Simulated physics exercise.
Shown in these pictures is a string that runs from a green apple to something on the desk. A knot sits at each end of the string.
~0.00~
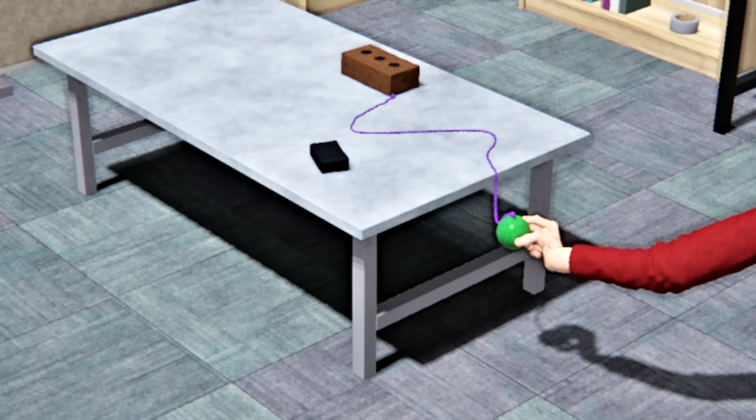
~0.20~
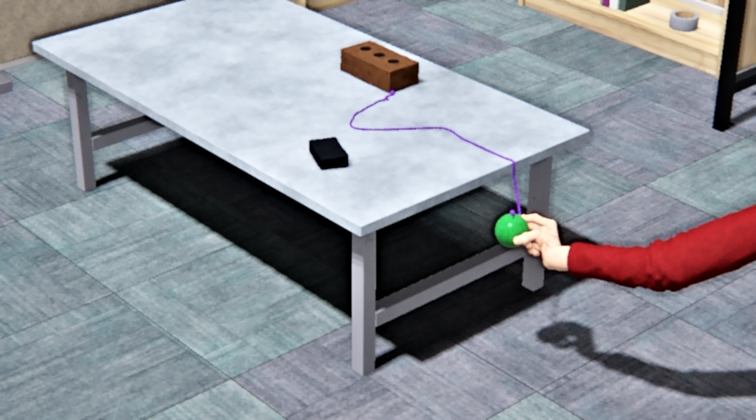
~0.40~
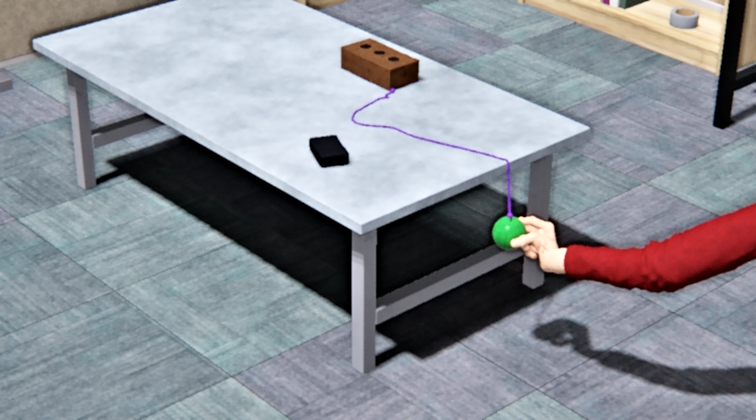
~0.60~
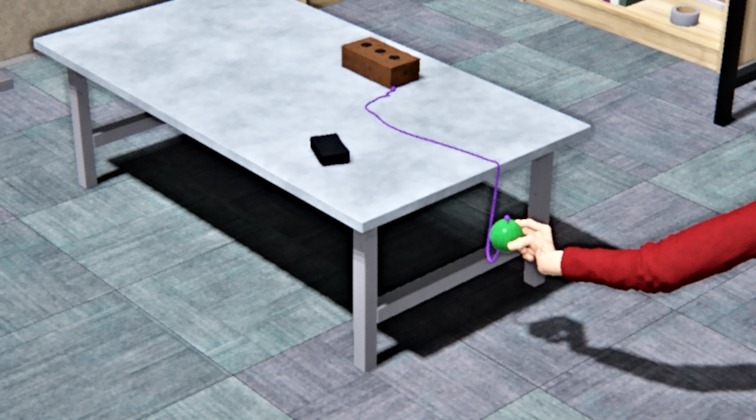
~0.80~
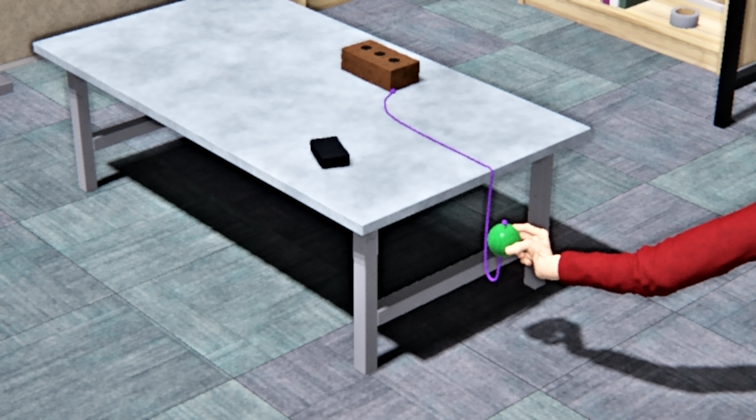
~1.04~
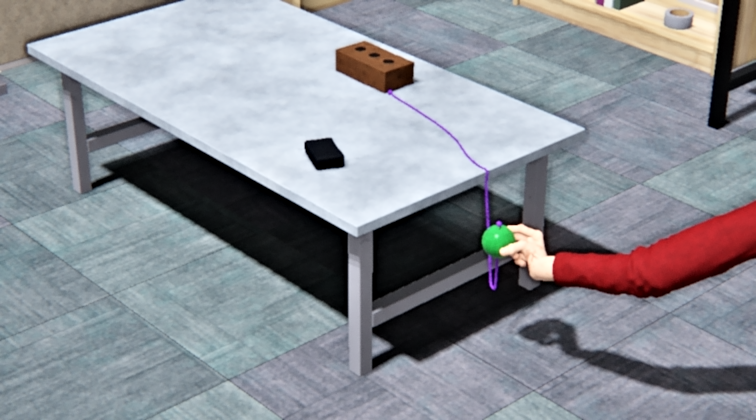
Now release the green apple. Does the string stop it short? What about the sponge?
Well, the green apple gets all the way down and the sponge holds its position by the finish.
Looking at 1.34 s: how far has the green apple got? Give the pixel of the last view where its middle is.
Somewhere about (494, 343), I'd say.
By 1.34 s, apple on the floor near (494, 343); brick still; sponge still.
When it is over, apple on the floor near (494, 343); brick still; sponge still. The green apple drops all the way and the sponge stays on top.
